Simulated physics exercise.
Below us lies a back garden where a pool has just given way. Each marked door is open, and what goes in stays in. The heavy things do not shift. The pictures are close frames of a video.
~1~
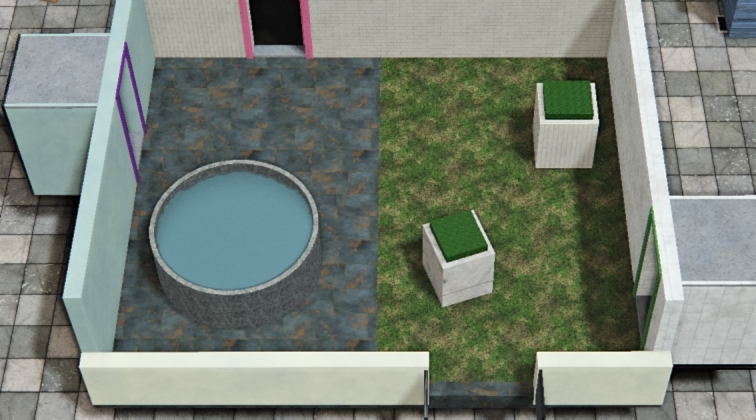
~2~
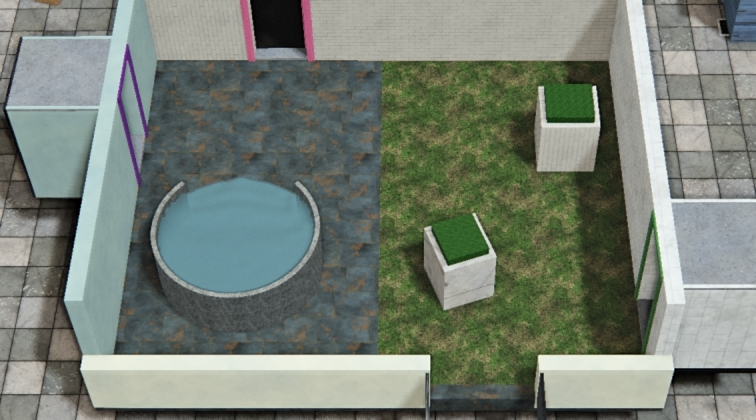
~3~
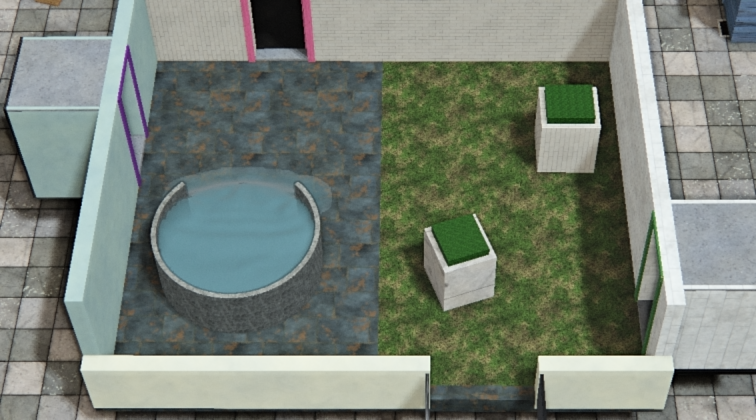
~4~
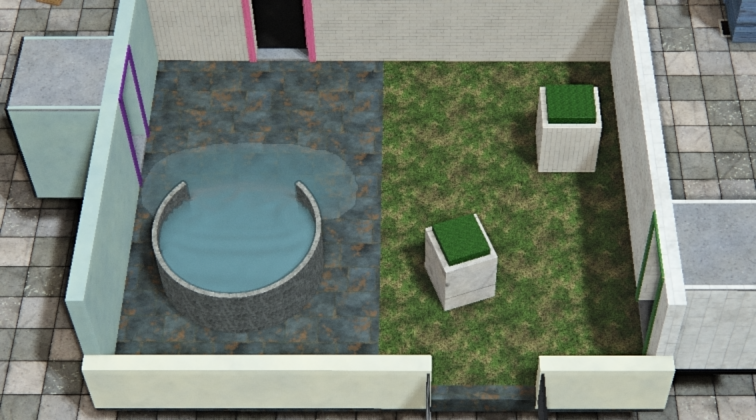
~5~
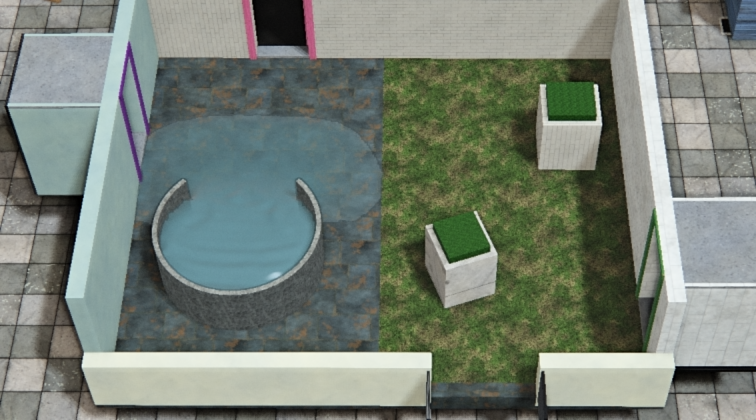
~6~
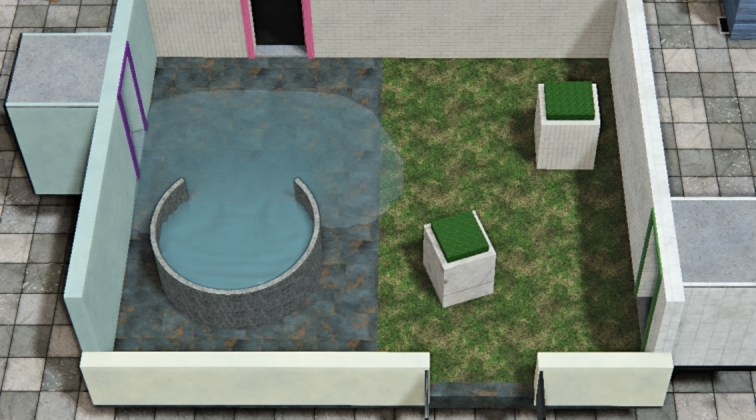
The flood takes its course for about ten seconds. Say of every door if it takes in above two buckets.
In the end: The green door stays under that; the purple door takes more than that; the pink door takes more than that.
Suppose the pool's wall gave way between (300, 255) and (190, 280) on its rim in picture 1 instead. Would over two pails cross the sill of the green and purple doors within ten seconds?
Then: The green door lets more in, the purple door stays under.
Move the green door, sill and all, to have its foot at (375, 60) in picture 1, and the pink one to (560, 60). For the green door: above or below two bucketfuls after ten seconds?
One by one: Green door lets more in.
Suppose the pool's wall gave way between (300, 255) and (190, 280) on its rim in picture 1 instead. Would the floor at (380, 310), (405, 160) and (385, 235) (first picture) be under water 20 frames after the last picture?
As listed: Awash, free of water, covered.
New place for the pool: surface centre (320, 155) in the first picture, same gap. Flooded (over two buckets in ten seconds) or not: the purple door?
One by one: The purple door takes less.
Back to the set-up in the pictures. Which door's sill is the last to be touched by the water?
It is the green door.
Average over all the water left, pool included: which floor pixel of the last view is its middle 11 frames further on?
I would point to (263, 162).
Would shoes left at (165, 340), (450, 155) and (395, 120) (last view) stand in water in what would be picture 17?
As listed: Clear, awash, awash.
A moment on, water covers 35 % of the floor; the green door not reached, the purple door over two buckets in, the pink door over two buckets in.
Next, water covers 40 % of the floor; the green door not reached, the purple door over two buckets in, the pink door far over two buckets in.
Then, water covers 50 % of the floor; the green door not reached, the purple door over two buckets in, the pink door far over two buckets in.
Later, water covers 70 % of the floor; the green door not reached, the purple door far over two buckets in, the pink door far over two buckets in.
In the end, water covers 100 % of the floor; the green door under two buckets in, the purple door far over two buckets in, the pink door far over two buckets in.
